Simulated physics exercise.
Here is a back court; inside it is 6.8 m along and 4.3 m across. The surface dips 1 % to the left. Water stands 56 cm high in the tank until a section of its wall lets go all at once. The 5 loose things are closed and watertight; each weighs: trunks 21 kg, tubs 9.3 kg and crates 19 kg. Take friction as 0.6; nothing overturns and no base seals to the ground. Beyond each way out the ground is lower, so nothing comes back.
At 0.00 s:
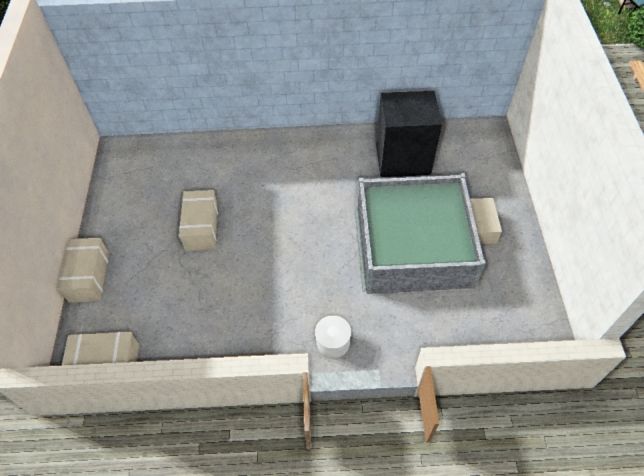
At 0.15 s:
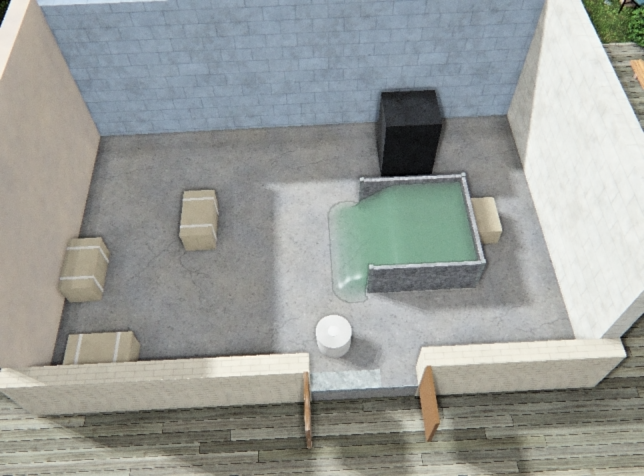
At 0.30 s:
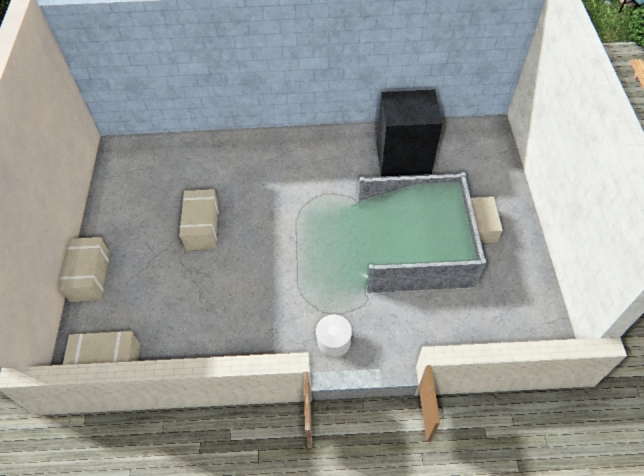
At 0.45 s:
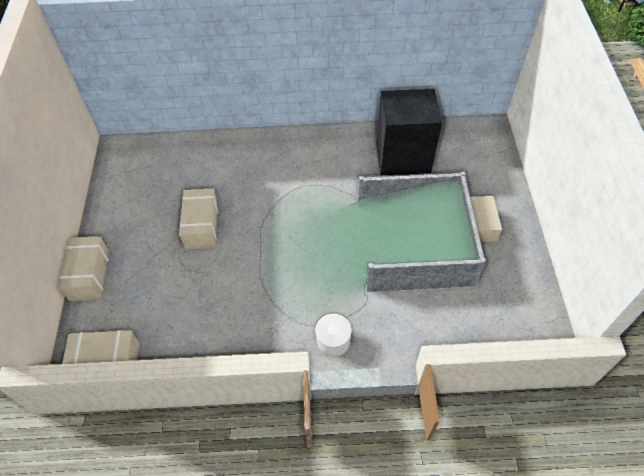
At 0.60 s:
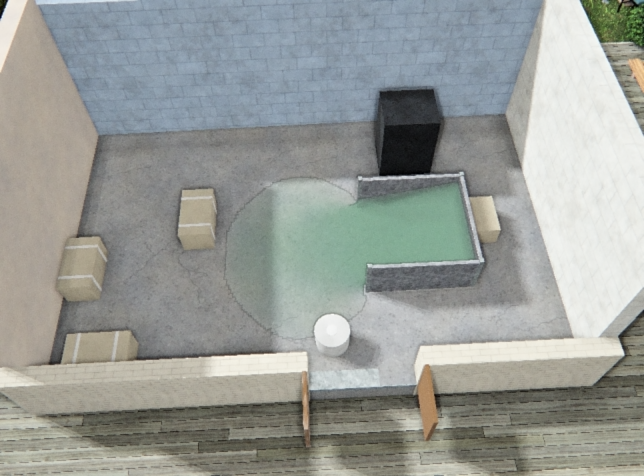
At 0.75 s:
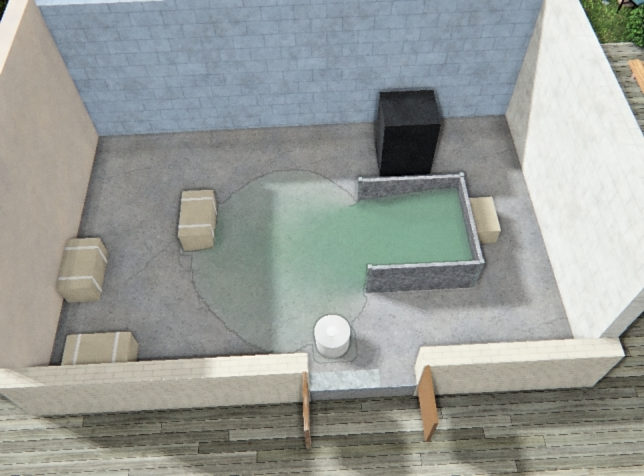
To begin with, green water fills a square stone-walled tank in a walled court, with pale crates, a black block and a white drum around it. Then the tank's left side is gone and water spreads leftward across the floor in a widening, thinning round pool, reaching the drum and the nearest crate, while the objects stay put.
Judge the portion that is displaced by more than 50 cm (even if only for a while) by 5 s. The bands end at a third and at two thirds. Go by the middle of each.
Share: Between one and two thirds.
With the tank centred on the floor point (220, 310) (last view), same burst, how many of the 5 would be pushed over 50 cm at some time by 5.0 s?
In that case 2 of them.
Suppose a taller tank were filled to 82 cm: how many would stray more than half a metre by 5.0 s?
In that case 3 of them.
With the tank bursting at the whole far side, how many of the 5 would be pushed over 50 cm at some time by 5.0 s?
Then 0.
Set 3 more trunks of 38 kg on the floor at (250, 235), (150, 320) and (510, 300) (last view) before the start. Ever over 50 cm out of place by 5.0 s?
In that order: More, past it, less.
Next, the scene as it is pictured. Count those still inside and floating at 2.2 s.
At that moment 1.
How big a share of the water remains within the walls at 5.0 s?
Some 100 per cent remains.
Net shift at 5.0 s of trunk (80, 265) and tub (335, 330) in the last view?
In that order: 140 cm, 0 cm.
After 1.1 s 0 of 5 are over 50 cm from their spots; 0 afloat.
After 2.2 s 1 of 5 are over 50 cm from their spots; 1 afloat.
After 3.5 s 2 of 5 are over 50 cm from their spots; 3 afloat.
After 5.0 s 3 of 5 are over 50 cm from their spots, and 3 have been at some point; 3 afloat.
